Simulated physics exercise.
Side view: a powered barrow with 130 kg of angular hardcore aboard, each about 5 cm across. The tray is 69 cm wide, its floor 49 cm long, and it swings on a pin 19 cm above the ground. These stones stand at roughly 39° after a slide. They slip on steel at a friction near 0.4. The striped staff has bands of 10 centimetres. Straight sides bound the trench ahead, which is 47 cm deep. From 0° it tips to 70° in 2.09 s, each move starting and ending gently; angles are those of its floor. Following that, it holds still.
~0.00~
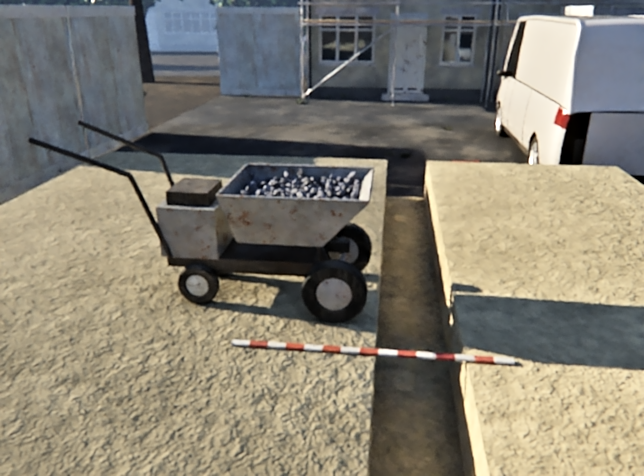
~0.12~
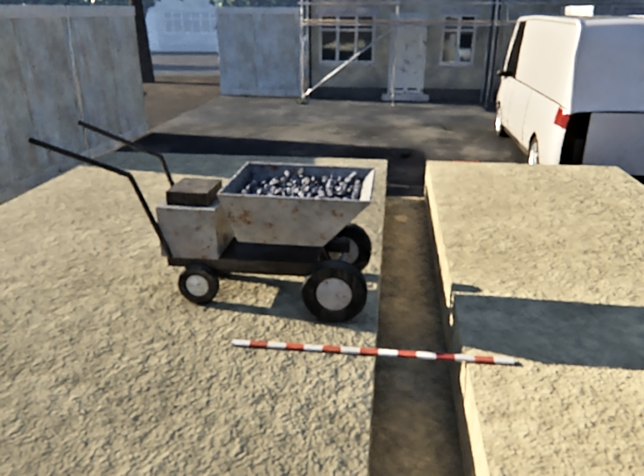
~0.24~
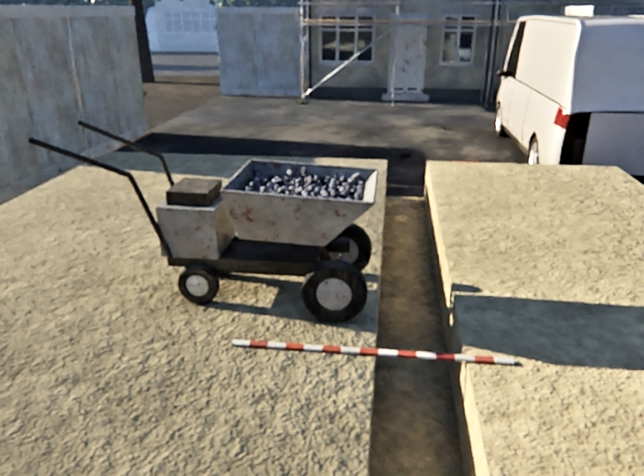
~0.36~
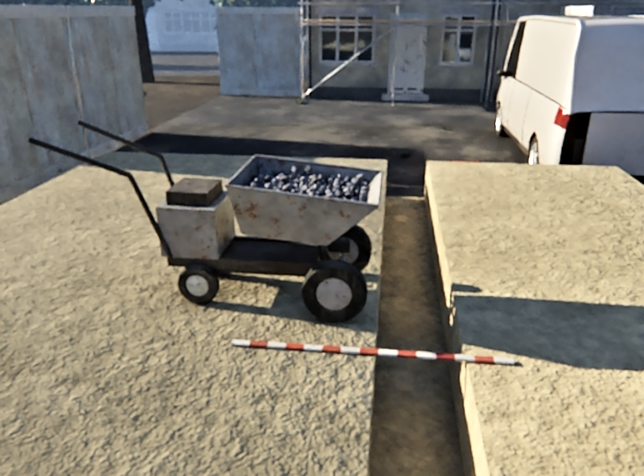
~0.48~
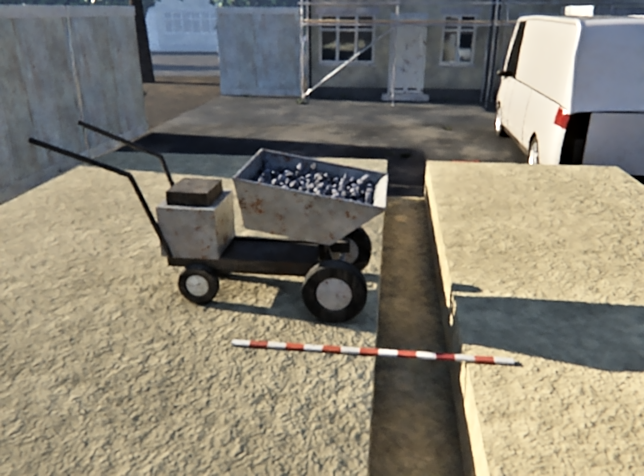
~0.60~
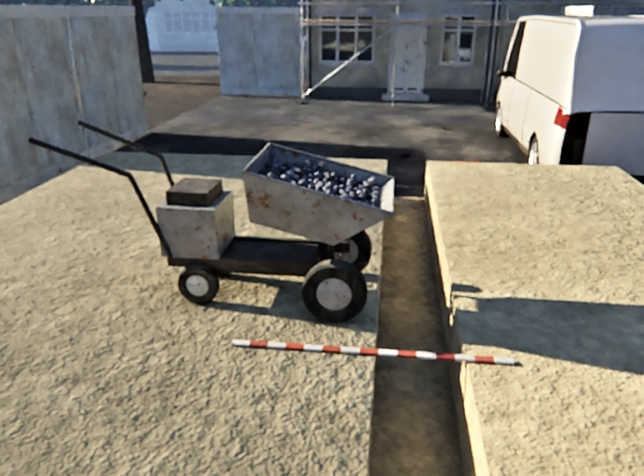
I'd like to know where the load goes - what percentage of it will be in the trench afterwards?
I would put it at about 67 per cent.
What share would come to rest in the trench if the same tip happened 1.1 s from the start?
In that case some 60 per cent.
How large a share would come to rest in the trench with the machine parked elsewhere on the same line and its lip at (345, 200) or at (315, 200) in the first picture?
The first start gives about 95 per cent, the second about 100.
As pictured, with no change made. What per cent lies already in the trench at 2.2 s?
Around 15 per cent of it.
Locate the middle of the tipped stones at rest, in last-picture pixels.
The tipped stones centre close to (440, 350).
After 1.6 s the floor is at 59°; 100 % in the tray; the foremost stones are at (430, 255).
After 2.2 s the floor is at 70°; 66 % in the tray, 13 % in the trench, 20 % past the trench; the foremost stones are at (511, 296).
After 2.5 s the floor is at 70°; 37 % in the tray, 29 % in the trench, 34 % past the trench; the foremost stones are at (550, 308).
After 4.5 s the floor is at 70°; 0 % in the tray, 67 % in the trench, 33 % past the trench; the foremost stones are at (556, 306).
